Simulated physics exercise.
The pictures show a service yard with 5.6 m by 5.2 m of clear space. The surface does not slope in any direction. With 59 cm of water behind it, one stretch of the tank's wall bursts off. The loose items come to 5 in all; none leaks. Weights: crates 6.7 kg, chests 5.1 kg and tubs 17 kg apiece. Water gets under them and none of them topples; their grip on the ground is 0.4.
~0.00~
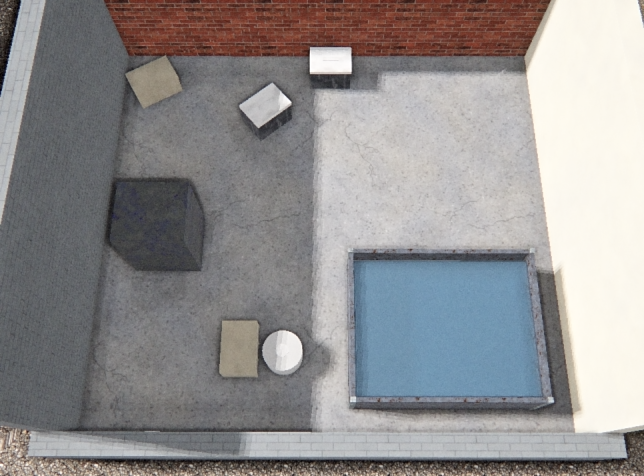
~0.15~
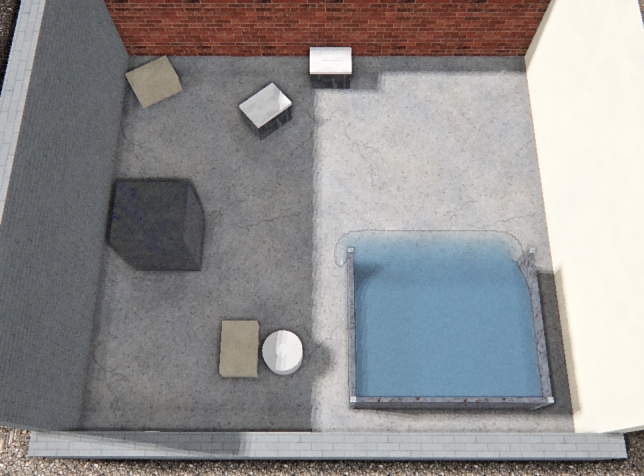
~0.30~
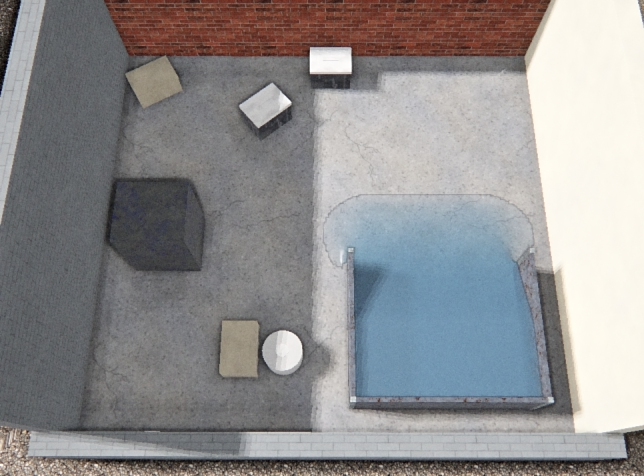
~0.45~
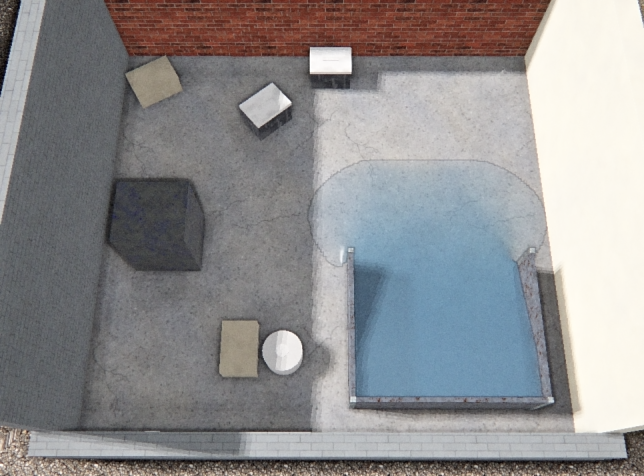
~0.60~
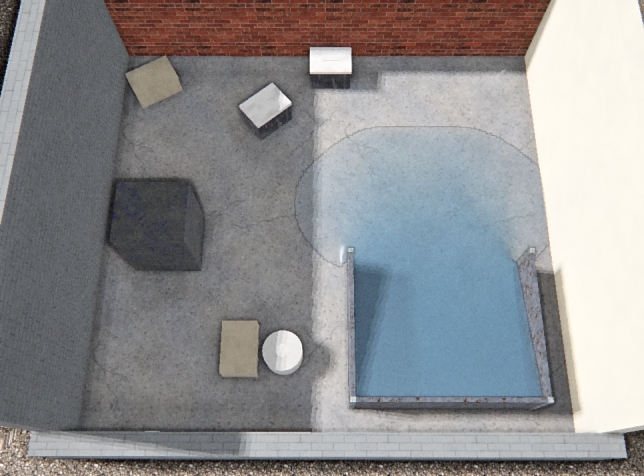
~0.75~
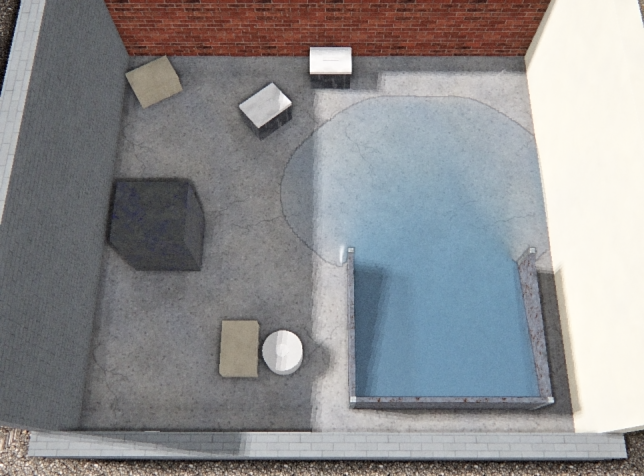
A walled yard with a tank losing its far wall, blue water spreading across the floor toward the brick wall among unmoving boxes.
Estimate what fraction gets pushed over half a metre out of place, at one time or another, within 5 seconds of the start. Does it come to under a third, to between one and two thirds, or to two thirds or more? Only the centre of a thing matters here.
Between one and two thirds.
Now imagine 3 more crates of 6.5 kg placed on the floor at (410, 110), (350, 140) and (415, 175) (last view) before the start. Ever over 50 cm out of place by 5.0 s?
One after another they come out above it, above it, above it.
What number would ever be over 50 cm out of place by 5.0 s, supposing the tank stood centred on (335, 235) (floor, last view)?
That would give 2.
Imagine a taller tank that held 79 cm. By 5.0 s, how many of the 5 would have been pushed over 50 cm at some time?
Under that setup the answer is 3.
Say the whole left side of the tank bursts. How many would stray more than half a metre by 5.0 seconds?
So the tally would be 4.
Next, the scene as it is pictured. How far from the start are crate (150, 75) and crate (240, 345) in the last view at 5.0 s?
In turn: 150 cm, 0 cm.
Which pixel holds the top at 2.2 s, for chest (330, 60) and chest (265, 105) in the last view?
Approx. (281, 41); approx. (201, 55).
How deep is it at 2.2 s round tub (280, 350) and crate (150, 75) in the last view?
Depth approx. 0 cm / 1 cm.
After 1.1 s 0 of 5 are over 50 cm from their spots; 0 afloat.
After 2.2 s 2 of 5 are over 50 cm from their spots; 1 afloat.
After 3.5 s 2 of 5 are over 50 cm from their spots; 3 afloat.
After 5.0 s 3 of 5 are over 50 cm from their spots, and 3 have been at some point; 3 afloat.
